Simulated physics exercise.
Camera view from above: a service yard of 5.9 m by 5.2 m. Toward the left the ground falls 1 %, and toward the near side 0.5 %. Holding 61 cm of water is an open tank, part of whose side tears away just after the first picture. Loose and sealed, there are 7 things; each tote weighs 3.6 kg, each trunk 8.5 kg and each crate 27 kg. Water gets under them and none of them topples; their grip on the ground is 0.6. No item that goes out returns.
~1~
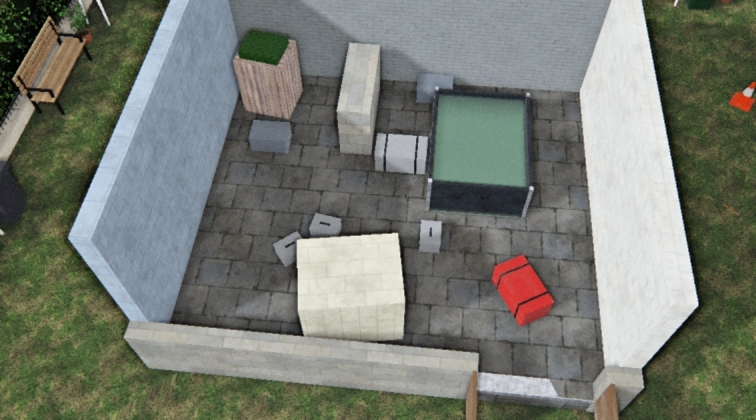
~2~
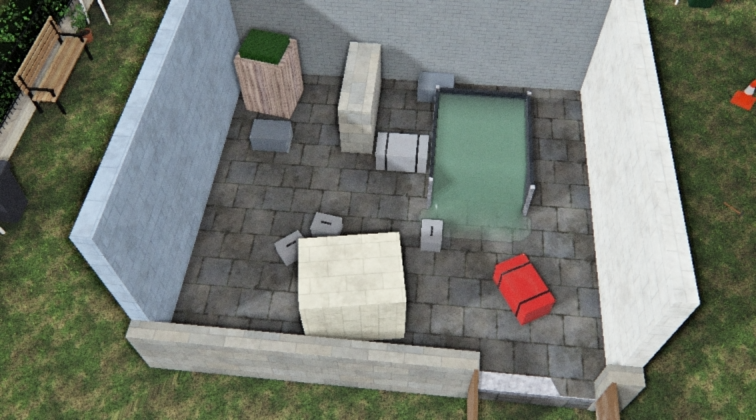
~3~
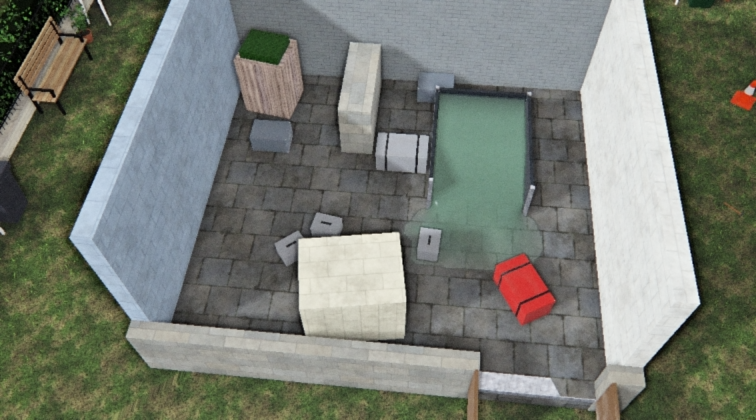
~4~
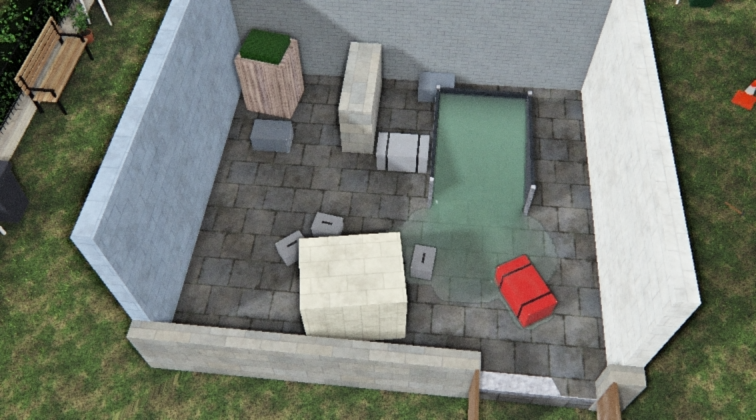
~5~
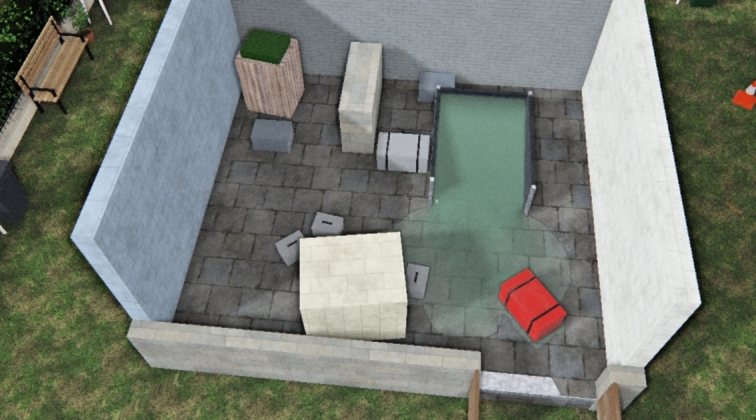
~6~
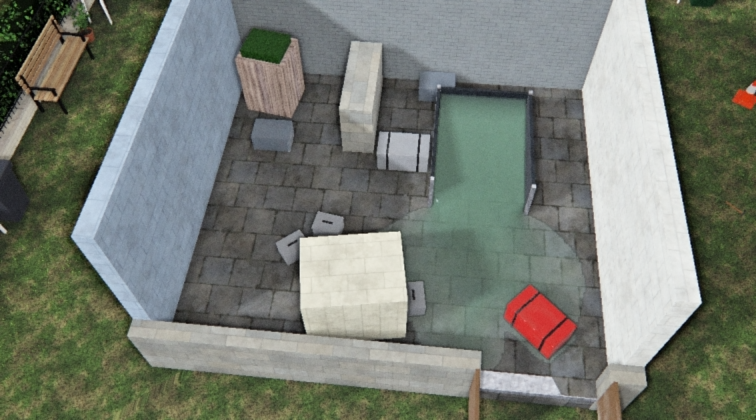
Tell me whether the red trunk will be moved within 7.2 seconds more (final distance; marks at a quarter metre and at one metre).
Observation: Red trunk moves a great deal.
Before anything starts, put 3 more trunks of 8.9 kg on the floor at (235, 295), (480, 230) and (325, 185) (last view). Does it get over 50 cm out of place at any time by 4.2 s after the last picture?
Note, same order as listed: Inside the limit, beyond the limit, inside the limit.
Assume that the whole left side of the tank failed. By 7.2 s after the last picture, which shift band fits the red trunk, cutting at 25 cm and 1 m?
Result: The red trunk is pushed partway.
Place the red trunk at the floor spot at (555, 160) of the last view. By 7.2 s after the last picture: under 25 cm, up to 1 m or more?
Put there, it remains roughly in place.
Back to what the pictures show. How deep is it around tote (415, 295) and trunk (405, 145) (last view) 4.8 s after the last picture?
Some 7 cm at the first, some 0 cm at the second.
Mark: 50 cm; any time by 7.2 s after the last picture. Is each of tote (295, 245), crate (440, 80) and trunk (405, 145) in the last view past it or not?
In sequence - crossed the line; stayed below the line; stayed below the line.
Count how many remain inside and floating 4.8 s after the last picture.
Total: 1.
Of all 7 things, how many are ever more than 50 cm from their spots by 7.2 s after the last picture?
I count 3 of them.
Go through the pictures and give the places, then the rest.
In the first frame, the red trunk at (524, 284) rests on the ground; 2.5 m2 under water; 0 of 7 have shifted.
In the second frame, the red trunk at (526, 283), on the bottom; water covers 3.3 m2; 0 of 7 have shifted.
In the third frame, the red trunk at (526, 283) rests on the ground; water covers 4.1 m2; 1 of 7 have shifted.
In the fourth frame, the red trunk at (527, 284), on the bottom; water covers 5.3 m2; 1 of 7 have shifted.
In the fifth frame, the red trunk at (534, 299), on the bottom, 26 cm from its start; water covers 6.6 m2; 2 of 7 have shifted.
In the sixth frame, the red trunk at (542, 315), on the bottom, 51 cm from its start; water covers 8.0 m2; 2 of 7 have shifted.
Then, 0.9 s after the last picture the red trunk has gone out; 1 of 7 are out; 1 afloat.
Then, 2.8 s after the last picture the red trunk has gone out; 1 of 7 are out; 1 afloat.
Then, 4.8 s after the last picture the red trunk has gone out; 1 of 7 are out; 1 afloat.
Then, 7.2 s after the last picture the red trunk has gone out; 1 of 7 are out; 1 afloat.
